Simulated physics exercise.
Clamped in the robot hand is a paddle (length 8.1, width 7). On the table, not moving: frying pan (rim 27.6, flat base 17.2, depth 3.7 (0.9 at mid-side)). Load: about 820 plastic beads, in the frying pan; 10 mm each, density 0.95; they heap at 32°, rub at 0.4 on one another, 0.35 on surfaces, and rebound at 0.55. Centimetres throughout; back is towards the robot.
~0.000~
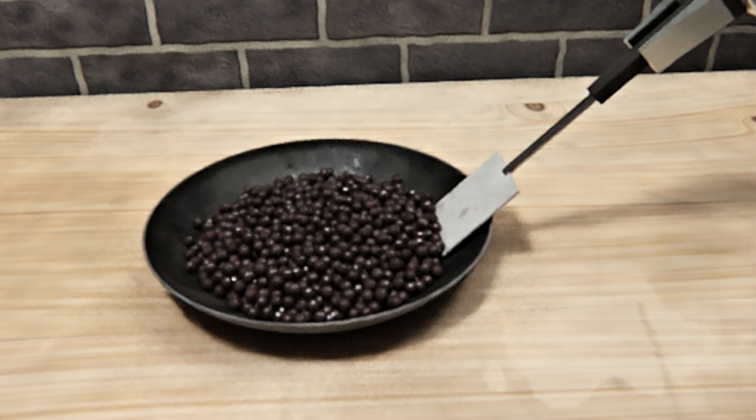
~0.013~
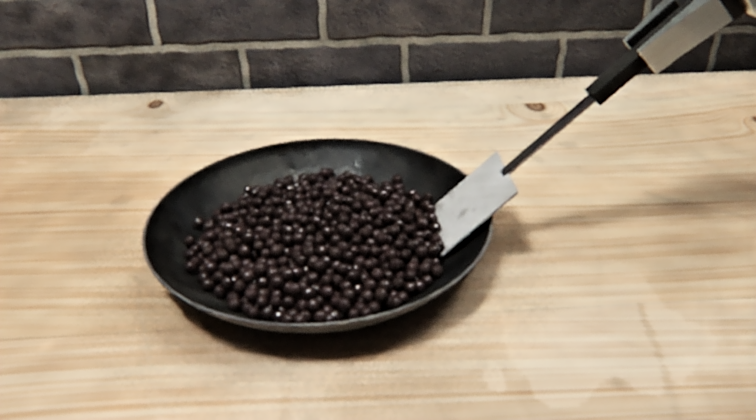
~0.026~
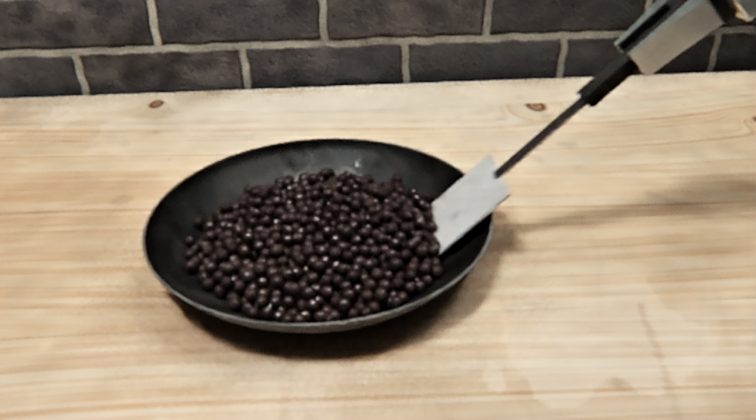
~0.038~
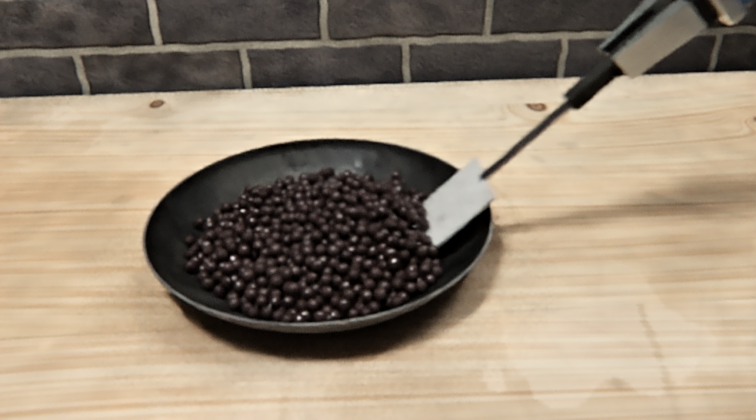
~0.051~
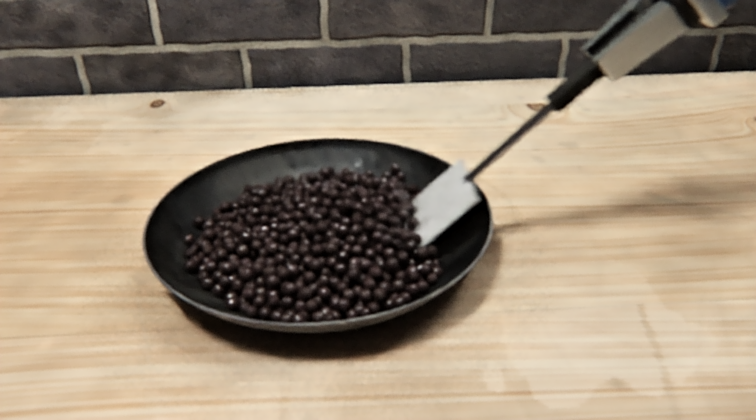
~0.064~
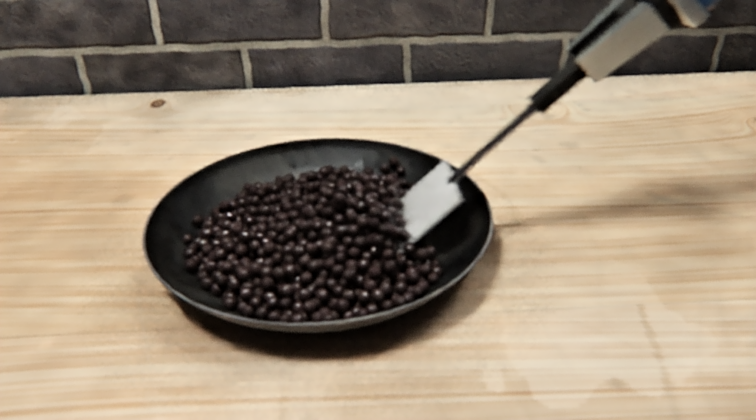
On a wooden table by a dark brick wall, a robot arm slid a flat, pale paddle a short way left through a black frying pan, nudging the dark beads beside it into a slightly higher heap.
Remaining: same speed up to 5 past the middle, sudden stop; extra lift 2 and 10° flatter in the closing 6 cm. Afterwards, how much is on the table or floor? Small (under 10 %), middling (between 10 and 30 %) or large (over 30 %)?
Share on the table or floor: Small (under 10 %).
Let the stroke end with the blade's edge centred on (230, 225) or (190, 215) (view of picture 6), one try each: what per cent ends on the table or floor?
About 10 and 25 per cent.
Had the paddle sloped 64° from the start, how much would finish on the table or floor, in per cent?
Then about 5 per cent.
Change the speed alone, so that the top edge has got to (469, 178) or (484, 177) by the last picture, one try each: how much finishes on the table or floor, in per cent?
About 0 and 0 per cent.
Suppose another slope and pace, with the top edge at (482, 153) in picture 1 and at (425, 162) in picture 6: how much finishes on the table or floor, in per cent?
About 5 per cent.
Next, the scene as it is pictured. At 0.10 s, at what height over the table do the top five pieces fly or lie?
About 5 cm.
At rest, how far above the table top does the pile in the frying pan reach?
About 5.0 cm.
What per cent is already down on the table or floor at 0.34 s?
About 0 per cent.
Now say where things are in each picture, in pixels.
Paddle top edge at (509, 170), sloping 45°; upper third of the load around (327, 227), from x 190 to 440, top at y 175; 825 in the frying pan, in the first frame.
Paddle top edge at (507, 171), sloping 45°; upper third of the load around (327, 227), from x 190 to 440, top at y 175, in the second frame.
Paddle top edge at (500, 173), sloping 45°; upper third of the load around (328, 224), from x 190 to 435, top at y 175, in the third frame.
Paddle top edge at (485, 176), sloping 45°; upper third of the load around (335, 223), from x 190 to 435, top at y 170, in the fourth frame.
Paddle top edge at (469, 178), sloping 45°; upper third of the load around (337, 221), from x 190 to 435, top at y 170, in the fifth frame.
Paddle top edge at (453, 179), sloping 45°; upper third of the load around (335, 217), from x 190 to 435, top at y 160; 825 in the frying pan, in the sixth frame.
By 0.10 s, sloping 45°, highest piece 6 above the table; 825 in the frying pan.
By 0.13 s, sloping 41°, highest piece 6 above the table; 825 in the frying pan.
By 0.34 s, sloping 35°, highest piece 6 above the table; 806 in the frying pan, 17 on the table or floor, 2 on the blade or in flight.
By 1.39 s, sloping 35°, highest piece 5 above the table; 804 in the frying pan, 21 on the table or floor.
Final count, 804 in the frying pan, 21 on the table or floor. That is 3 % on the table or floor.
